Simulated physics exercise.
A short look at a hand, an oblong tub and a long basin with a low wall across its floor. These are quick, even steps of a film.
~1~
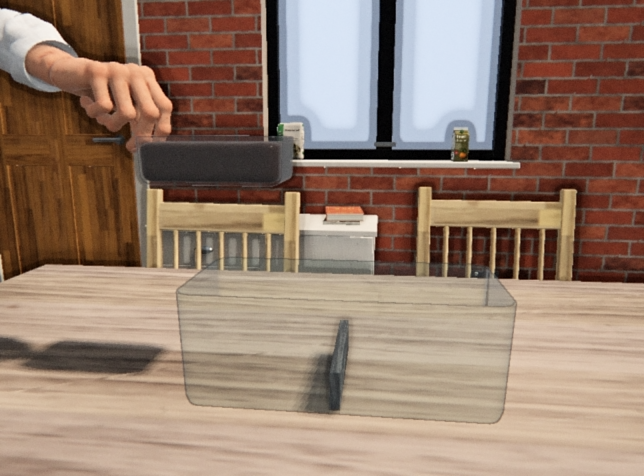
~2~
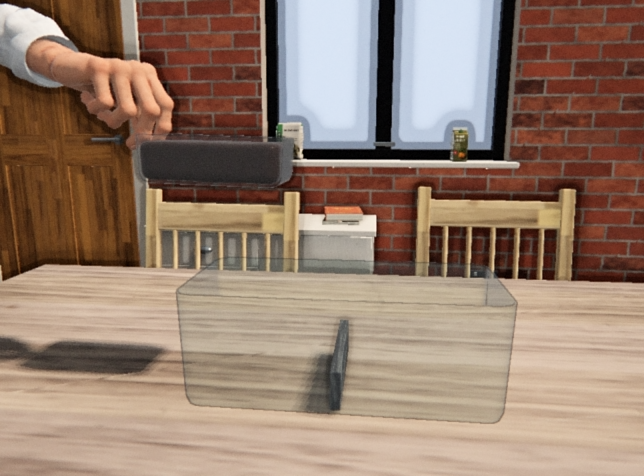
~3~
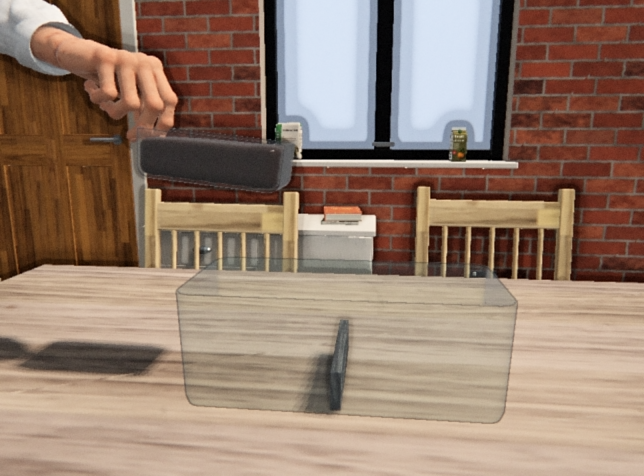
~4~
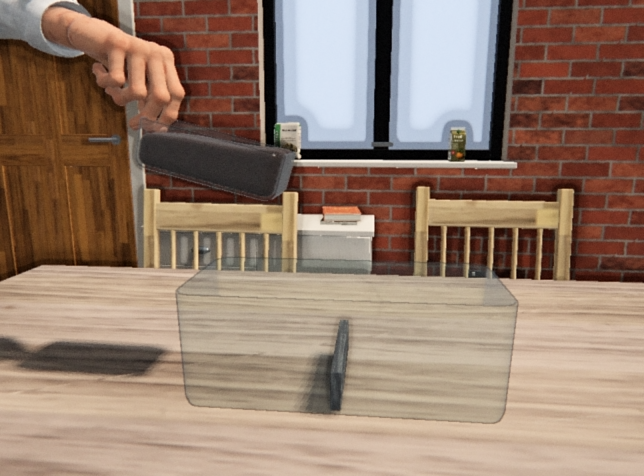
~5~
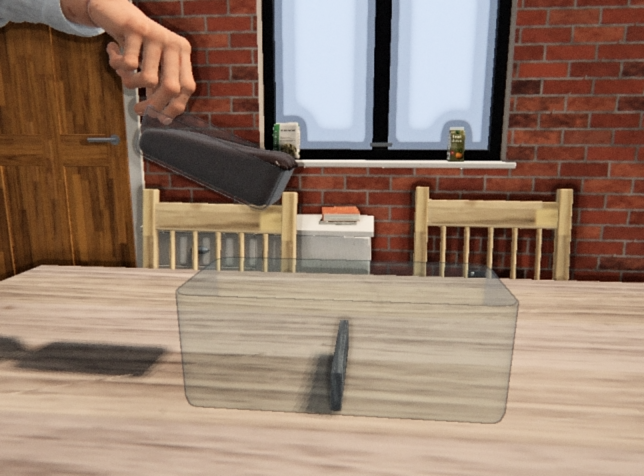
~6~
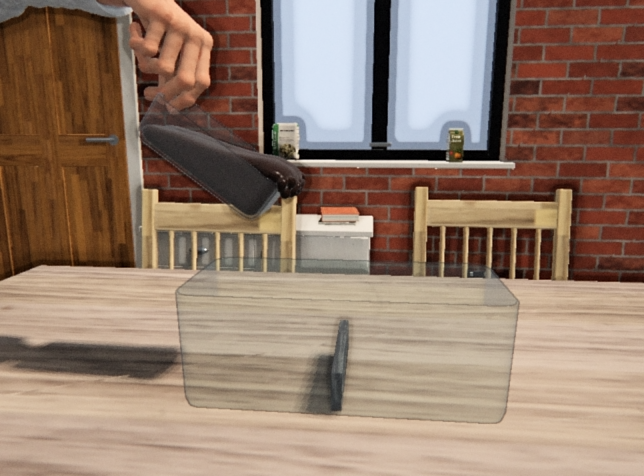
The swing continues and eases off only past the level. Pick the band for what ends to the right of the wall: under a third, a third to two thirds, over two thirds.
It comes to between a third and two thirds.
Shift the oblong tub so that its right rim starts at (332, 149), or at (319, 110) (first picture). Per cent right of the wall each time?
Near 80 % and 80 %.
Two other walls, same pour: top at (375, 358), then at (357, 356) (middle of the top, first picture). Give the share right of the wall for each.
Near 20 % and 20 %.
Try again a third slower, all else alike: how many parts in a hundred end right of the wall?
Roughly 65 in a hundred.
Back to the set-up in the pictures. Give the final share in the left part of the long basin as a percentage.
About 55 per cent.
A moment on, the oblong tub is tipped right over and 5 per cent is still to pour, 42 is left of the wall and 34 right of it.
Next, the oblong tub is tipped right over and 0 per cent is still to pour, 55 is left of the wall and 42 right of it.
Then the oblong tub is tipped right over and 0 per cent is still to pour, 56 is left of the wall and 42 right of it.
Later the oblong tub is tipped right over and 0 per cent is still to pour, 56 is left of the wall and 42 right of it.
At rest 56 per cent lies left of the wall, 42 right of it and 2 outside.
